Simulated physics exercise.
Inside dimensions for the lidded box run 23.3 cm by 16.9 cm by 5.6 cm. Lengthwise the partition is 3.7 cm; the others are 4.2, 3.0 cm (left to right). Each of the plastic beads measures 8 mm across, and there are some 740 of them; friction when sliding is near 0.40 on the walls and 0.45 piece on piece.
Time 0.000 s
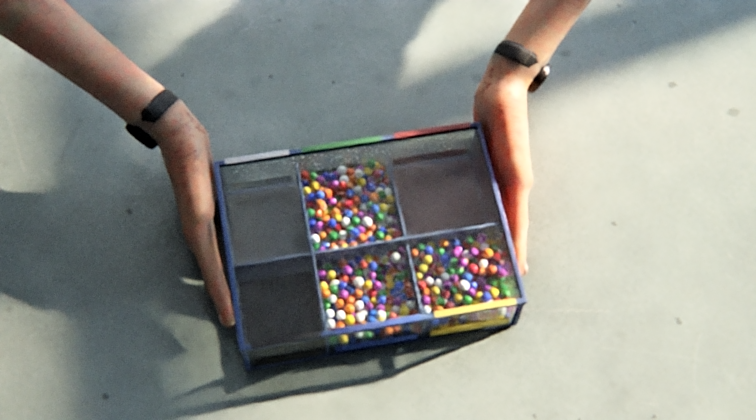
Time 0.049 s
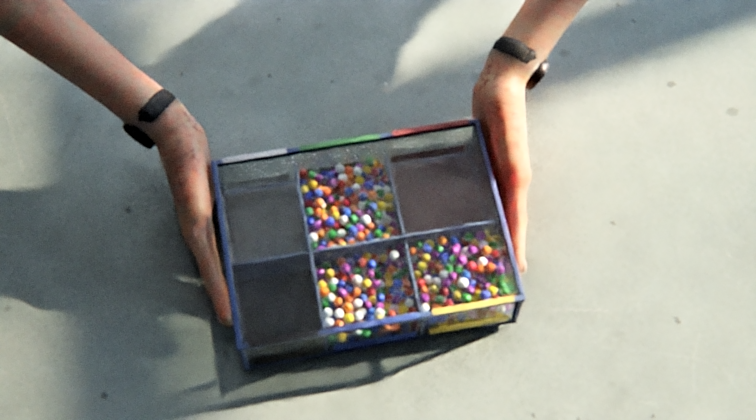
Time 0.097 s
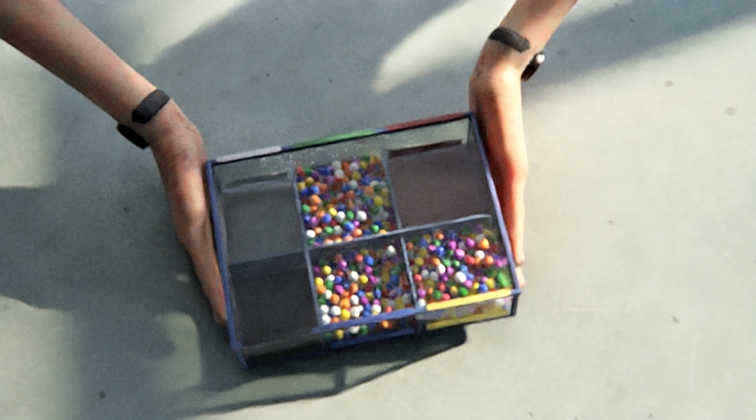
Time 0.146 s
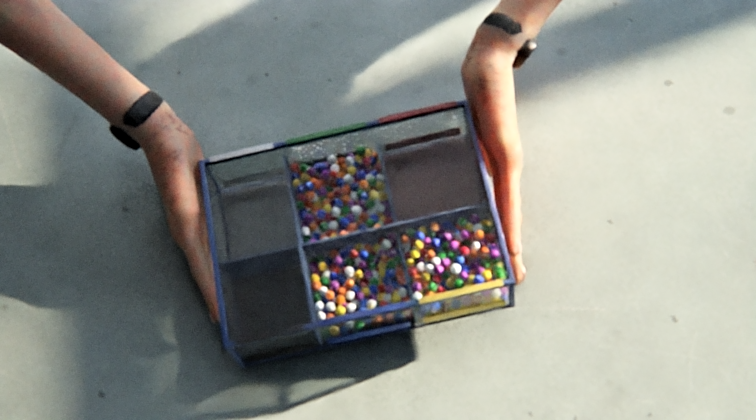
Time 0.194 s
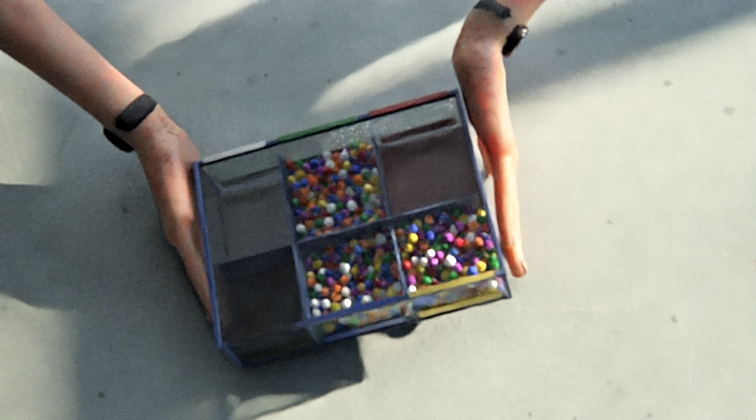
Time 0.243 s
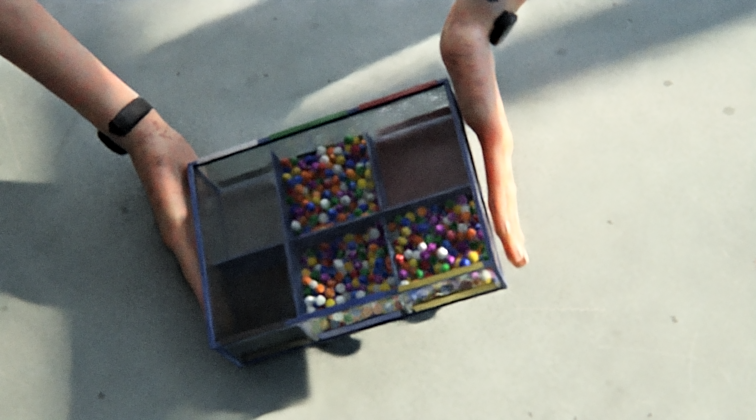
We see two hands wearing dark wristbands hold a clear, divided box with colorful beads in three of its six compartments, then gradually tilt and turn it counterclockwise above a gray surface while the beads stay in their sections.
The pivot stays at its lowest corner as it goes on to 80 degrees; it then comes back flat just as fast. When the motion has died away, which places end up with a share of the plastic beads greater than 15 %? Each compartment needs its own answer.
Red: Does not qualify; blue: Qualifies; green: Qualifies; yellow: Does not qualify; white: Does not qualify; black: Does not qualify.
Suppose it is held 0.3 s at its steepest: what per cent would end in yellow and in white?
Then, in per cent: Yellow 10, white 10.
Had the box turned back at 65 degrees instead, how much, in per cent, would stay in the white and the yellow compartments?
The white compartment would get 5 per cent and the yellow one 20 per cent.
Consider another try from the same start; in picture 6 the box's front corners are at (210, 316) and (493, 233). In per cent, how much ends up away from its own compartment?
In that case some 25 per cent.
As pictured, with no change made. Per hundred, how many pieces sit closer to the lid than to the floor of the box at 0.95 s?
Estimate: Near 40 per cent.
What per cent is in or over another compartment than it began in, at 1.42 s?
I'd put it at about 30 per cent.
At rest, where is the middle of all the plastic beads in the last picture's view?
(342, 270) or so.
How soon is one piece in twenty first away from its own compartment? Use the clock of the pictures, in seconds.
Around 0.80 seconds.
After 0.95 s, tilt 79 degrees; blue 35 %, green 35 %, yellow 20 %, white 5 %, black 5 %.
After 1.42 s, tilt 34 degrees; blue 40 %, green 35 %, yellow 10 %, white 5 %, black 5 %.
After 1.96 s, tilt 0 degrees; blue 40 %, green 35 %, yellow 10 %, white 5 %, black 5 %.
By 2.8 s all is still; red 0 %, blue 40 %, green 35 %, yellow 10 %, white 5 %, black 5 %.
